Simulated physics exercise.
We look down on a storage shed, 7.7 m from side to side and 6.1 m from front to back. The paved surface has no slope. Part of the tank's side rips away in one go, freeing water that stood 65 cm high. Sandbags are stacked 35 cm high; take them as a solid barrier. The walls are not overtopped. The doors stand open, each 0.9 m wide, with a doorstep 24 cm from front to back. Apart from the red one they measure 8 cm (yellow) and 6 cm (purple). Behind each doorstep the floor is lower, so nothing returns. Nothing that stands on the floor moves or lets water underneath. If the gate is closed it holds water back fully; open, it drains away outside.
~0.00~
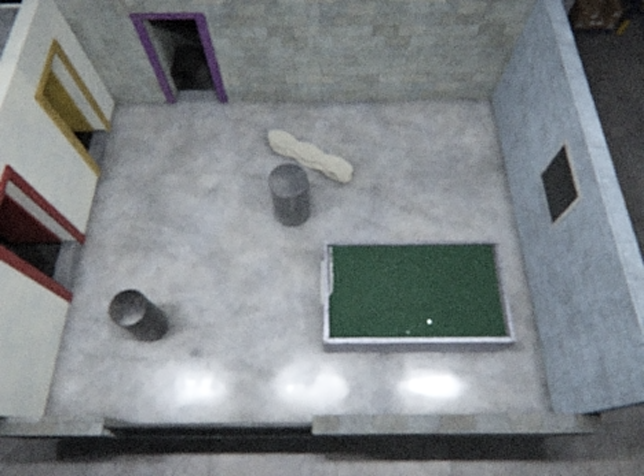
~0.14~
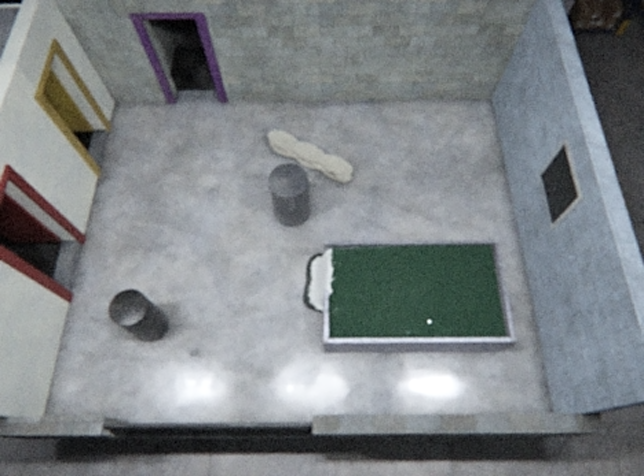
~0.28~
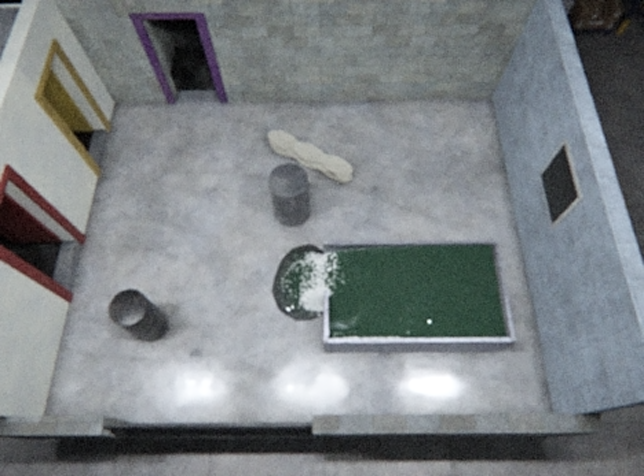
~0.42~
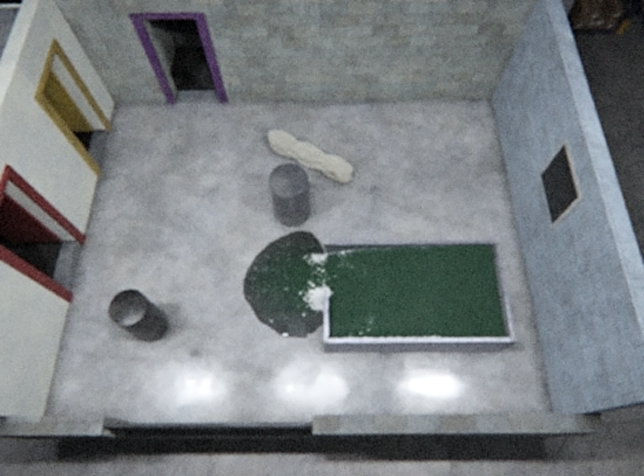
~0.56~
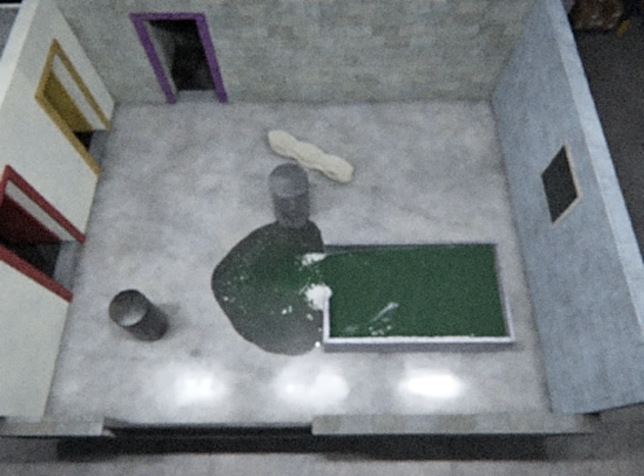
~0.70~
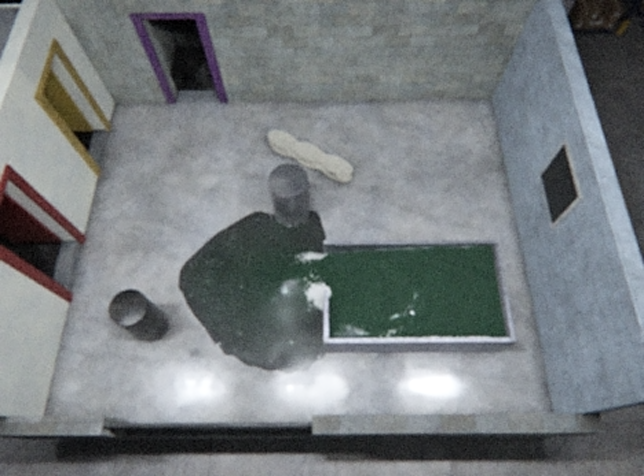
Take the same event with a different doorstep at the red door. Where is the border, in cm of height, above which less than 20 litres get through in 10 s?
About 18 cm.
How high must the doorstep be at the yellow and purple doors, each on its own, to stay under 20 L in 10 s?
Roughly 11.0 cm at yellow and 7.0 cm at purple.
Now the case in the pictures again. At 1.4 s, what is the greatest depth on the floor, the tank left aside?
Roughly 35 cm.
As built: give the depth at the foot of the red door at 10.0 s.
Some 9.0 cm.
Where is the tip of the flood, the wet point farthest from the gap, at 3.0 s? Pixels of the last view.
Near (114, 108).
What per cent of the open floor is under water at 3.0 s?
Some 45 per cent of it.
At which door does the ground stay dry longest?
Last comes the purple one.
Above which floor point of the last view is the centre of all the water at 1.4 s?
At about (368, 296).
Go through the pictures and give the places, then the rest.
The first frame shows still water, 65 cm deep, in the tank at (414, 291); the red door at (46, 245) is dry.
In the second frame, the front is at (311, 303), 0.3 m from the gap at (328, 277); 0.2 m2 of floor is wet, 65 cm left at the back.
In the third frame, the gap is at (328, 278), the front 0.8 m out at (278, 293); the back of the tank holds 65 cm.
In the fourth frame, the gap is at (328, 279), the front 1.3 m out at (250, 293); the back of the tank holds 65 cm.
In the fifth frame, water pours out at (328, 278) and has run 1.8 m, to (218, 290); about 5 cm deep outside, 65 cm at the back.
In the sixth frame, the front is at (186, 287), 2.4 m from the gap at (328, 278); 4.3 m2 of floor is wet, 65 cm left at the back; the red door at (46, 245), 4.3 m from the gap, is still 1.9 m from the nearest water.
After 1.4 s water covers 25 % of the floor, deepest (35 cm) near (318, 273); 5 cm at the red door, 0 litres in over its 21 cm doorstep.
After 3.0 s water covers 45 % of the floor, deepest (26 cm) near (78, 265); 22 cm at the red door, 3 litres in over its 21 cm doorstep.
After 10.0 s water covers 90 % of the floor, deepest (12 cm) near (114, 108); 9 cm at the red door, 7 litres in over its 21 cm doorstep.
At the red door as built, the water arrived by 1.4 s and peaked near 24 cm at 2.6 s.
With a doorstep of 15 cm, 47 litres would have come in within the 10 s; with 20.5 cm, 9 litres. So under 20 litres takes about 18 cm.
